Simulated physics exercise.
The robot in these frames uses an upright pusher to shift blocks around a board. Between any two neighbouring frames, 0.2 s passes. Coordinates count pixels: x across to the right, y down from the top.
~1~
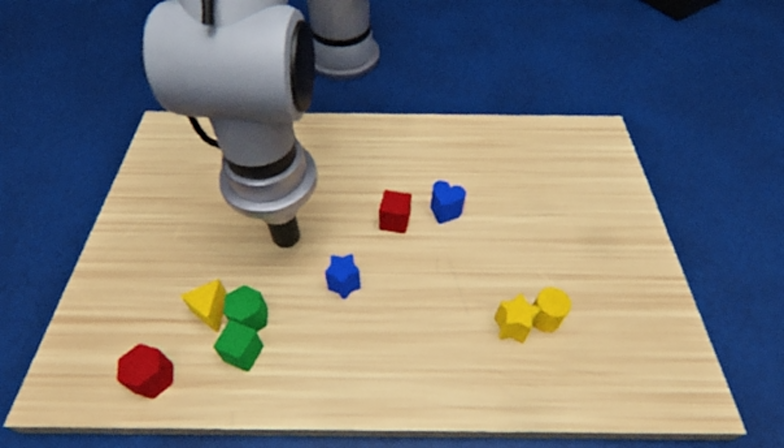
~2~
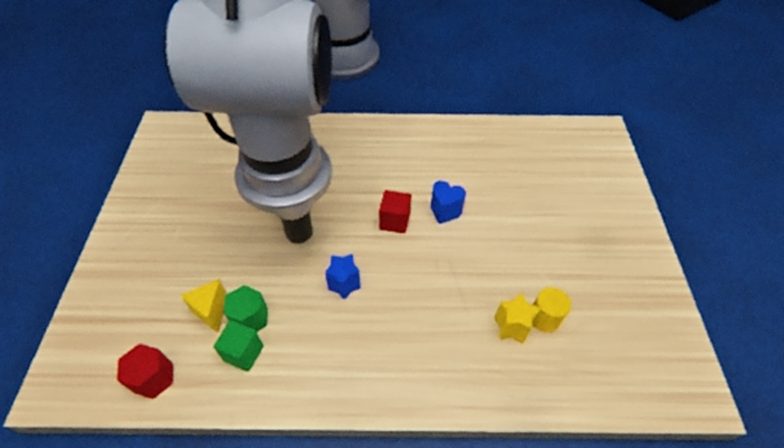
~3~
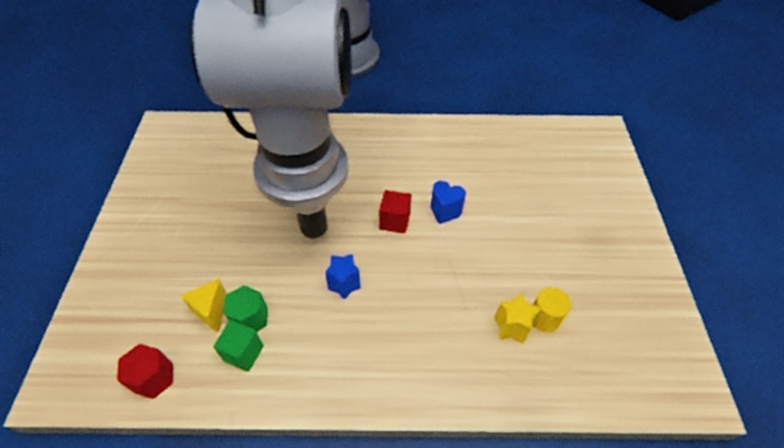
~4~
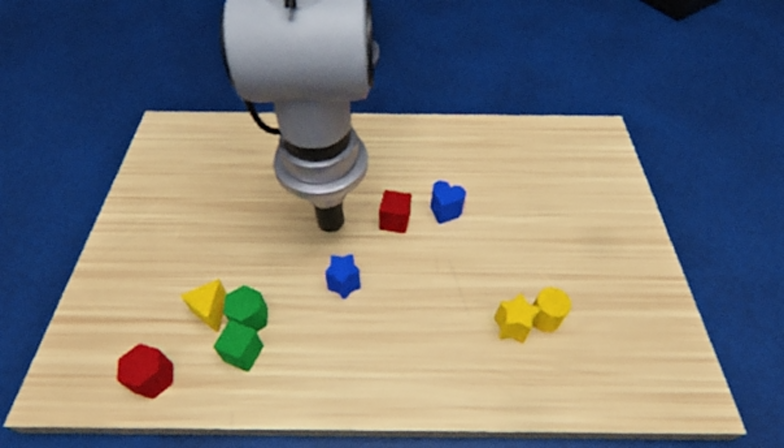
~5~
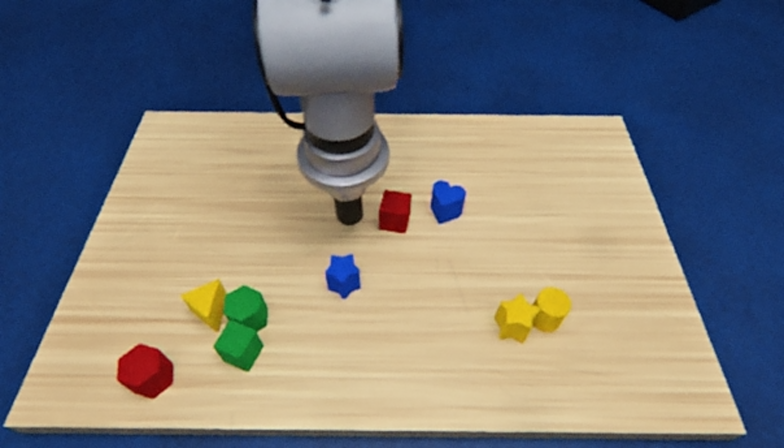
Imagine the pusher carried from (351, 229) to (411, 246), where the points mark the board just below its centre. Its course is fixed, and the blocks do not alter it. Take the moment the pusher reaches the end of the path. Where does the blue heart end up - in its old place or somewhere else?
That block remains where it is.
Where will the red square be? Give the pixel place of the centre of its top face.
Near (413, 202).
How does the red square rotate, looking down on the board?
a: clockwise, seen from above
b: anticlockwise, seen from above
Choice b: Anticlockwise, seen from above.
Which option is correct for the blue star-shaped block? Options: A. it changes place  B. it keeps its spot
Option B.
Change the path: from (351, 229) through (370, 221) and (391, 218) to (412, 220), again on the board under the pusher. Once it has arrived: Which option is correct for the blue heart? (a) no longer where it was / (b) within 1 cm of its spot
Correct choice: A.
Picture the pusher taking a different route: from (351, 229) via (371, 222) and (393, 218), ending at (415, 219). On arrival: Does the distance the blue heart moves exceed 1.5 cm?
I believe so.
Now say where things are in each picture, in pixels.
Pusher's lower end (287, 238); blue star-shaped block (342, 267); red square (395, 202); blue heart (448, 192), in the first frame.
Pusher (300, 233); blocks still, in the second frame.
Pusher (314, 228); blocks still, in the third frame.
Pusher (331, 222); blocks still, in the fourth frame.
Pusher (350, 216); blue star-shaped block (342, 267); red square (395, 202); blue heart (448, 192), in the fifth frame.
The first path, step by step. Halfway along, pusher (381, 225); red square (404, 201), turned 25° anticlockwise.
At the end, pusher (412, 233); blue star-shaped block still; red square (413, 202), turned 70° anticlockwise; blue heart still.
